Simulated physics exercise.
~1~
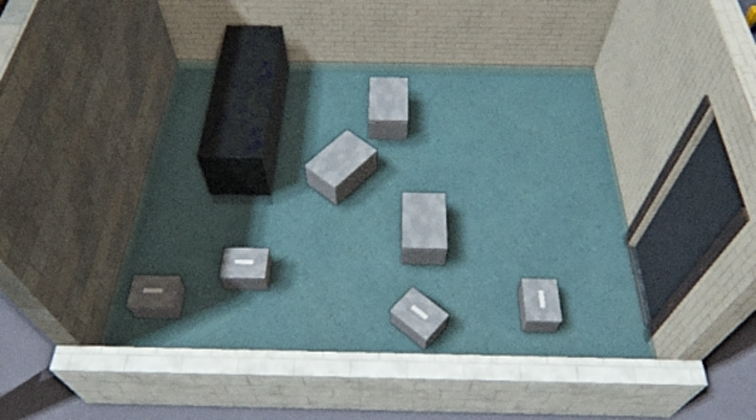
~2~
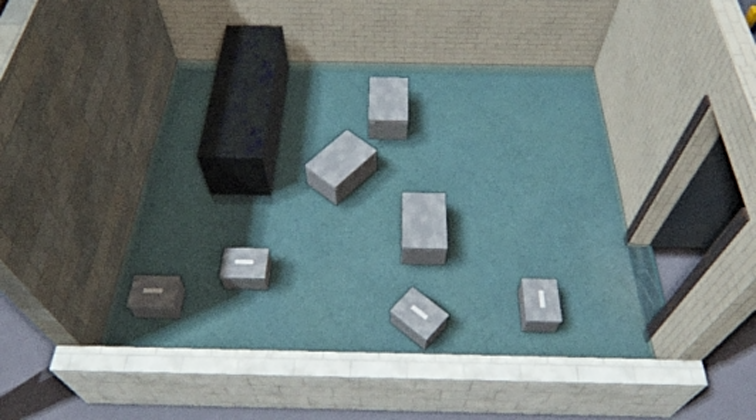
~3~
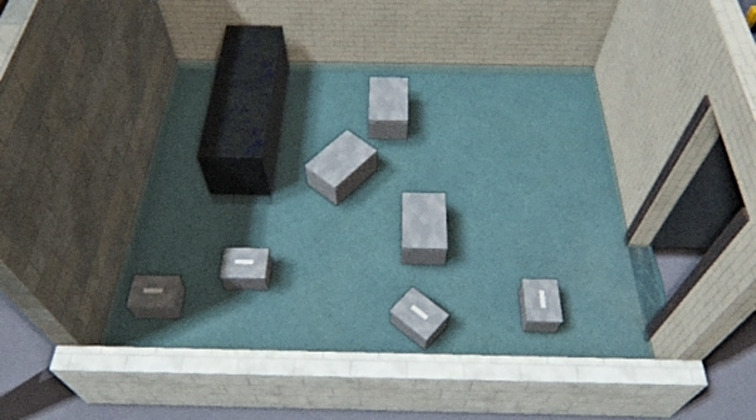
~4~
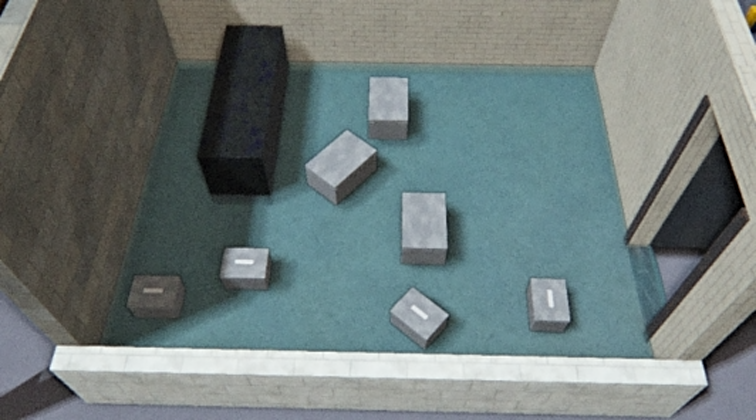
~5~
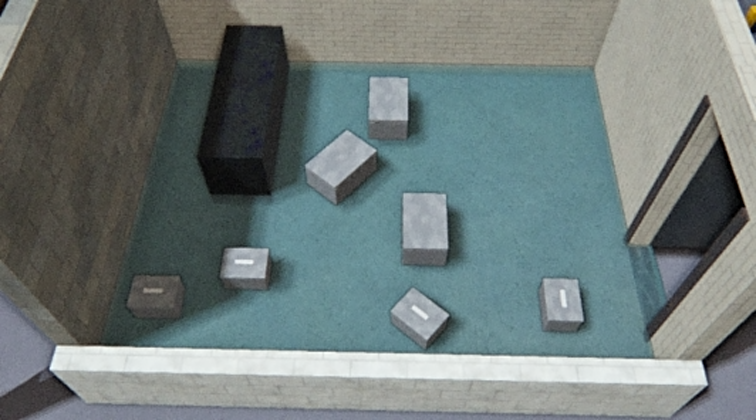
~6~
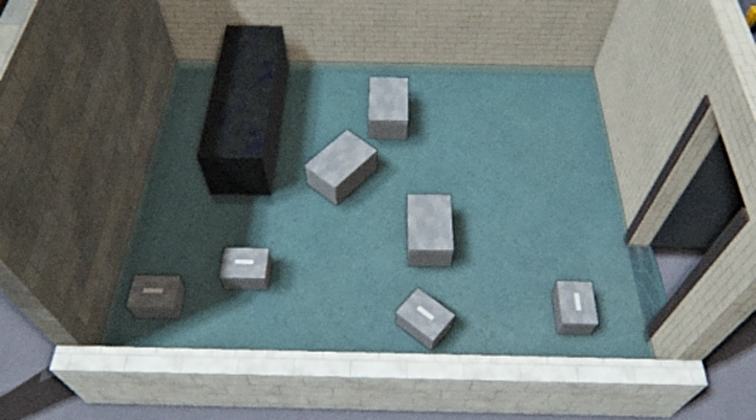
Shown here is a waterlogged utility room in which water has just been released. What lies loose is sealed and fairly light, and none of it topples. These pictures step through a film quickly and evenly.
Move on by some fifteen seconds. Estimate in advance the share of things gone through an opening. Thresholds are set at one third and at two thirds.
I would say one third up to two thirds.
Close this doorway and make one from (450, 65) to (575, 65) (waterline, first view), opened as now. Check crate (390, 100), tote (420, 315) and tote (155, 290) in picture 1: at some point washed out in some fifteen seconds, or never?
Object one: Leaves; object two: Remains; object three: Remains.
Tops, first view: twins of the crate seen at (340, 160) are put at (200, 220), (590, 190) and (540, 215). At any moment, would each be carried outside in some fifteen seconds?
Taking them in turn: Held back, flushed away and flushed away.
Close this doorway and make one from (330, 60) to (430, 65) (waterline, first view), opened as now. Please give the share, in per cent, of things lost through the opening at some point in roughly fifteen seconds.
Estimated share: Around 40 %.
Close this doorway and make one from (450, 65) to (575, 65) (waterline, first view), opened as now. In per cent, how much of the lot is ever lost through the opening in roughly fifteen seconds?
Close to 40 %.
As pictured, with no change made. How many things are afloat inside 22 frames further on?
I get 5.
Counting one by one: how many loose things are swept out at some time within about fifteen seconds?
Exactly 3.
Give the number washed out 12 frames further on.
The count is 1.
A moment on, 0 of 7 are out; 7 afloat.
Next, 1 of 7 are out; 6 afloat.
Later, 2 of 7 are out; 5 afloat.
In the end, 3 of 7 are out; 4 afloat.
